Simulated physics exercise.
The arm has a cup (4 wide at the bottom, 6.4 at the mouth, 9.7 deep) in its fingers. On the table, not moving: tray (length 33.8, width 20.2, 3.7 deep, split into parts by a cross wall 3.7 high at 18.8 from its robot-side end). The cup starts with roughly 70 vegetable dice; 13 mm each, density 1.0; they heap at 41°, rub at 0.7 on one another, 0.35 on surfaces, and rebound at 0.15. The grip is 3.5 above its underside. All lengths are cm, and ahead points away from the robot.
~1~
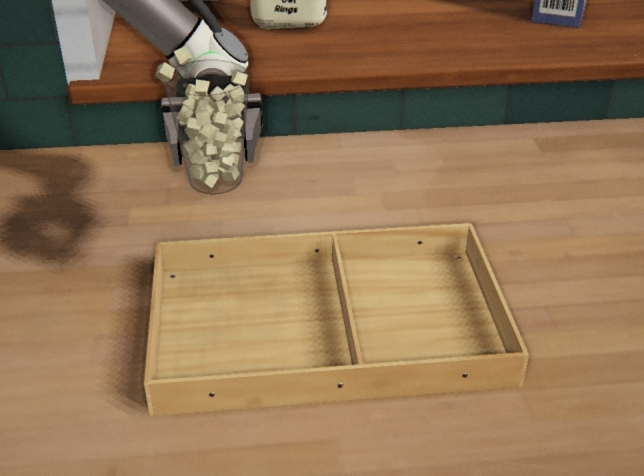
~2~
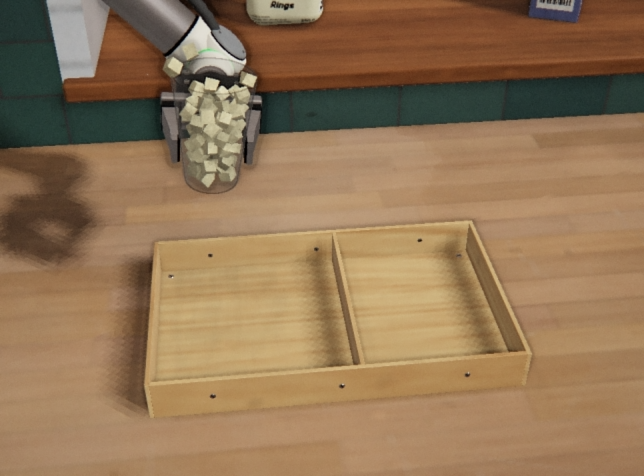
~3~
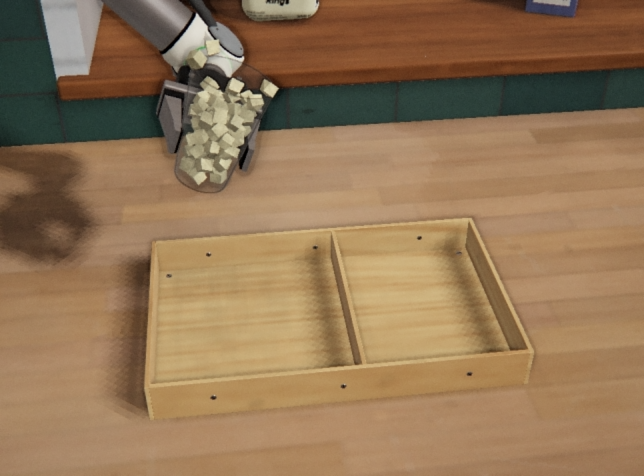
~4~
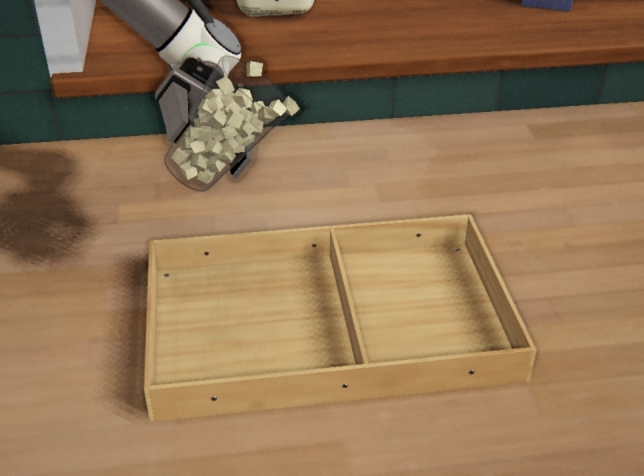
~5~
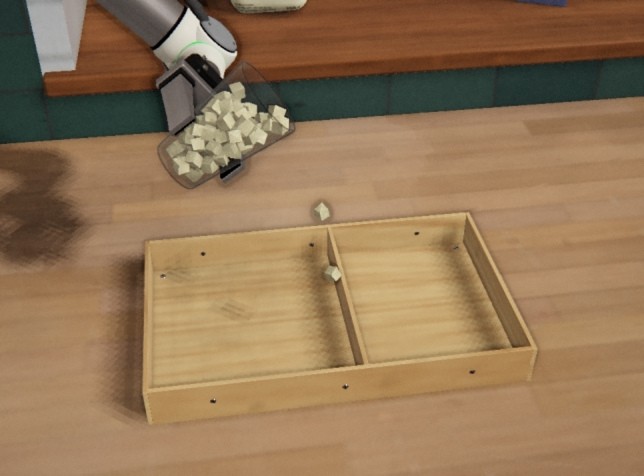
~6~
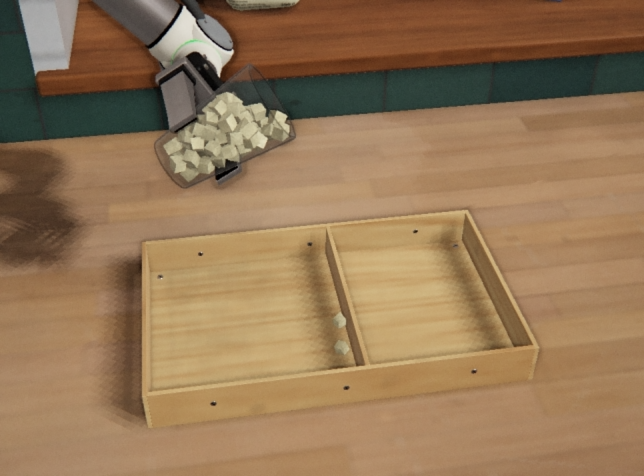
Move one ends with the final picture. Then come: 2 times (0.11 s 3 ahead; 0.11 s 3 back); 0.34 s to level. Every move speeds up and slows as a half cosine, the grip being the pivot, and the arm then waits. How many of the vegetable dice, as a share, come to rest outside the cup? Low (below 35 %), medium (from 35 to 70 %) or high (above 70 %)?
Outside the cup the share is low, below 35 %.
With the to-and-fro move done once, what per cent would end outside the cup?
In that case some 5 per cent.
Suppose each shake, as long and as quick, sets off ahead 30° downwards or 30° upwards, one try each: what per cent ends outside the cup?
Some 5 and 20 per cent.
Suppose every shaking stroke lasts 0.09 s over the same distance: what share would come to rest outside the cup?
In that case some 25 per cent.
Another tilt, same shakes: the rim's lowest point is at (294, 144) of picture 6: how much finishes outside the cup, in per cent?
About 30 per cent.
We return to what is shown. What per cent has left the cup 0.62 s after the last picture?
Some 10 per cent.
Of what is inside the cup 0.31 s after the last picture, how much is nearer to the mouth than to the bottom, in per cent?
Roughly 55 per cent.
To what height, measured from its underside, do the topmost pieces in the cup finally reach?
Roughly 9.5 cm.
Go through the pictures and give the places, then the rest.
The first frame shows the cup middle at (212, 132), level; upper third of the load around (204, 107), from x 165 to 240, top at y 55; 67 in the cup.
The second frame shows the cup middle at (213, 131), tilted 6° forward; upper third of the load around (210, 106), from x 175 to 245, top at y 50.
The third frame shows the cup middle at (216, 131), tilted 20° forward; upper third of the load around (218, 104), from x 190 to 270, top at y 50.
The fourth frame shows the cup middle at (219, 131), tilted 39° forward; upper third of the load around (231, 109), from x 180 to 290, top at y 70; 66 in the cup, 1 in flight or on a rim.
The fifth frame shows the cup middle at (220, 134), tilted 53° forward; upper third of the load around (233, 119), from x 175 to 330, top at y 90; 65 in the cup, 2 in flight or on a rim.
The sixth frame shows the cup middle at (220, 134), tilted 59° forward; upper third of the load around (227, 121), from x 175 to 340, top at y 100; 65 in the cup, 2 in the robot-side part.
Then, 0.31 s on, tilted 59° forward, highest piece 24 above the table; 63 in the cup, 2 in the robot-side part, 2 in flight or on a rim.
Then, 0.62 s on, tilted 26° forward, highest piece 26 above the table; 59 in the cup, 6 in the robot-side part, 1 in the far-side part, 1 in flight or on a rim.
Then, 0.98 s on, level, highest piece 27 above the table; 59 in the cup, 7 in the robot-side part, 1 in the far-side part.
Then, 2.03 s on, level, highest piece 27 above the table; 59 in the cup, 7 in the robot-side part, 1 in the far-side part.
In the end, 59 in the cup, 7 in the robot-side part, 1 in the far-side part. That is 12 % outside the cup.
